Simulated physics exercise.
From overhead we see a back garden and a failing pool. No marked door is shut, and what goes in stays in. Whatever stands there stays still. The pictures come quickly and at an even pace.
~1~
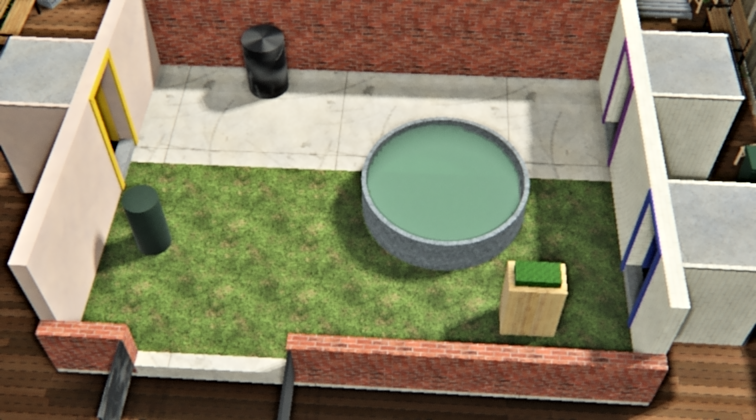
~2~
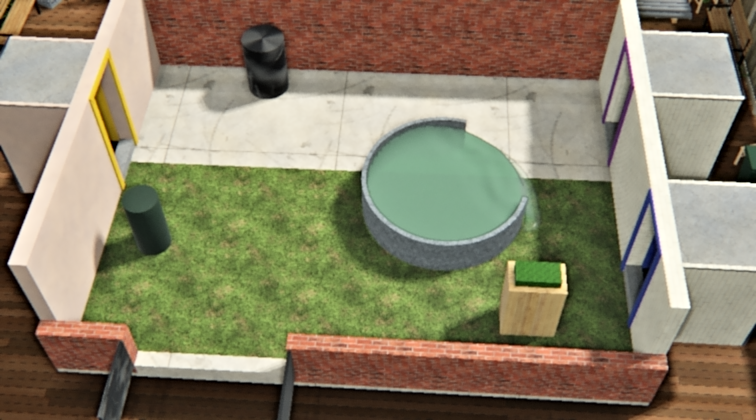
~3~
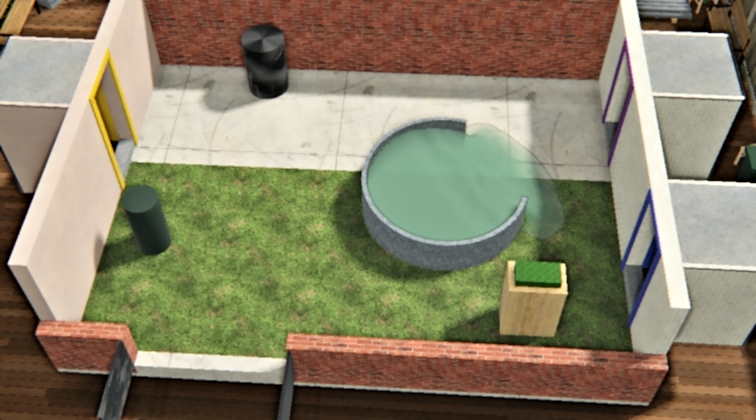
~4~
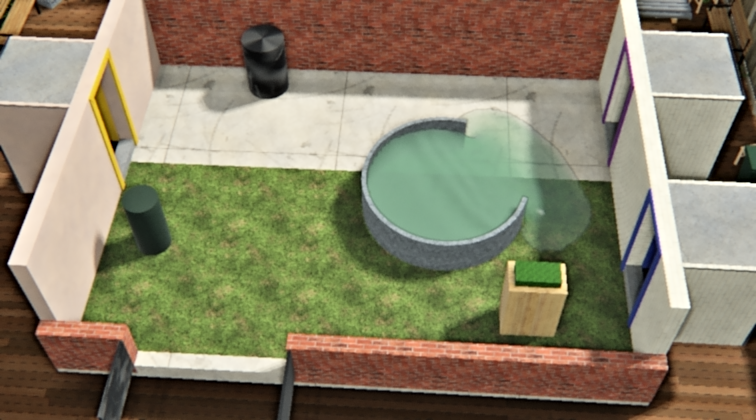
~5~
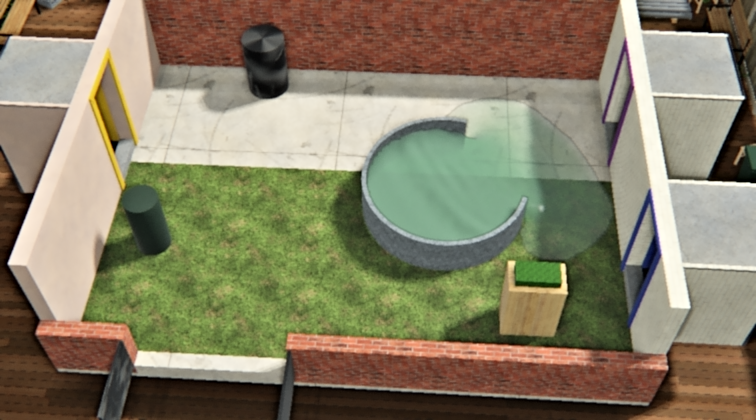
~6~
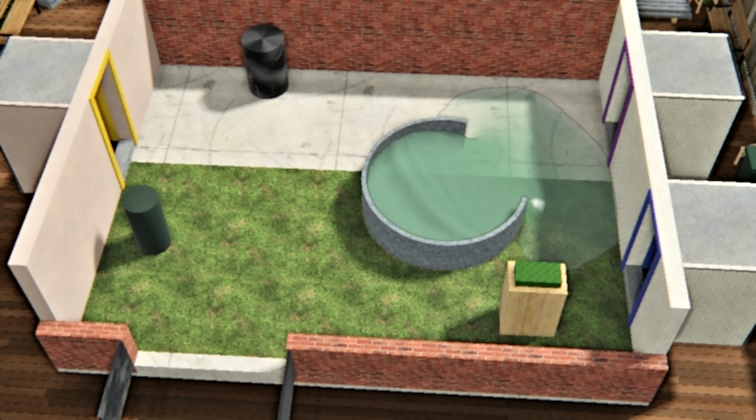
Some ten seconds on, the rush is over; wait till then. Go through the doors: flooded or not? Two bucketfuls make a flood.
One by one: The purple door tops two buckets, the blue door does not top two buckets, the yellow door does not top two buckets.
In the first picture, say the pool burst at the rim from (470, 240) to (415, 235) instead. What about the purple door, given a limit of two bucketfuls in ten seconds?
Door purple: It stays beneath the limit.
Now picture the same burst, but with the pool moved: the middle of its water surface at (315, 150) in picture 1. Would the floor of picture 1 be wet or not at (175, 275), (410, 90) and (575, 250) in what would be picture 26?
Going through the three places: Out of reach, in the spill, in the spill.
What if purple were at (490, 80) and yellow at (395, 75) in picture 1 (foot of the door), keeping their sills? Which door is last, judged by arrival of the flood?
That would be the door marked yellow.
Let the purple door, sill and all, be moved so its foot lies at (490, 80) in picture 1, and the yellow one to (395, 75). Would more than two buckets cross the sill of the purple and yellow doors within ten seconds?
Purple door exceeds the limit; yellow door stays within it.
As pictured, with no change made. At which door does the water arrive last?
I'd say the yellow one.
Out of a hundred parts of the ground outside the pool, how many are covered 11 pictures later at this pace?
Near 25 in a hundred.
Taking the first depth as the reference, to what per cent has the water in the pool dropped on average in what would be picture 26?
Roughly 30 %.
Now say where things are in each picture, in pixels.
The first picture shows still water in the round pool at (445, 180).
In the second picture, the front is at (532, 226), out from the gap at (510, 170).
In the third picture, water pours out at (509, 171) and has run to (540, 235).
In the fourth picture, the front is at (559, 245), out from the gap at (509, 172).
In the fifth picture, the front is at (486, 102), out from the gap at (509, 173).
In the sixth picture, water pours out at (509, 173) and has run to (522, 92).
A moment on, water covers 20 % of the floor; the purple door over two buckets in, the blue door not reached, the yellow door not reached.
Next, water covers 25 % of the floor; the purple door far over two buckets in, the blue door wet at the sill, nothing in, the yellow door not reached.
Then, water covers 35 % of the floor; the purple door far over two buckets in, the blue door wet at the sill, nothing in, the yellow door not reached.
Later, water covers 65 % of the floor; the purple door far over two buckets in, the blue door wet at the sill, nothing in, the yellow door wet at the sill, nothing in.
In the end, water covers 95 % of the floor; the purple door far over two buckets in, the blue door wet at the sill, nothing in, the yellow door wet at the sill, nothing in.
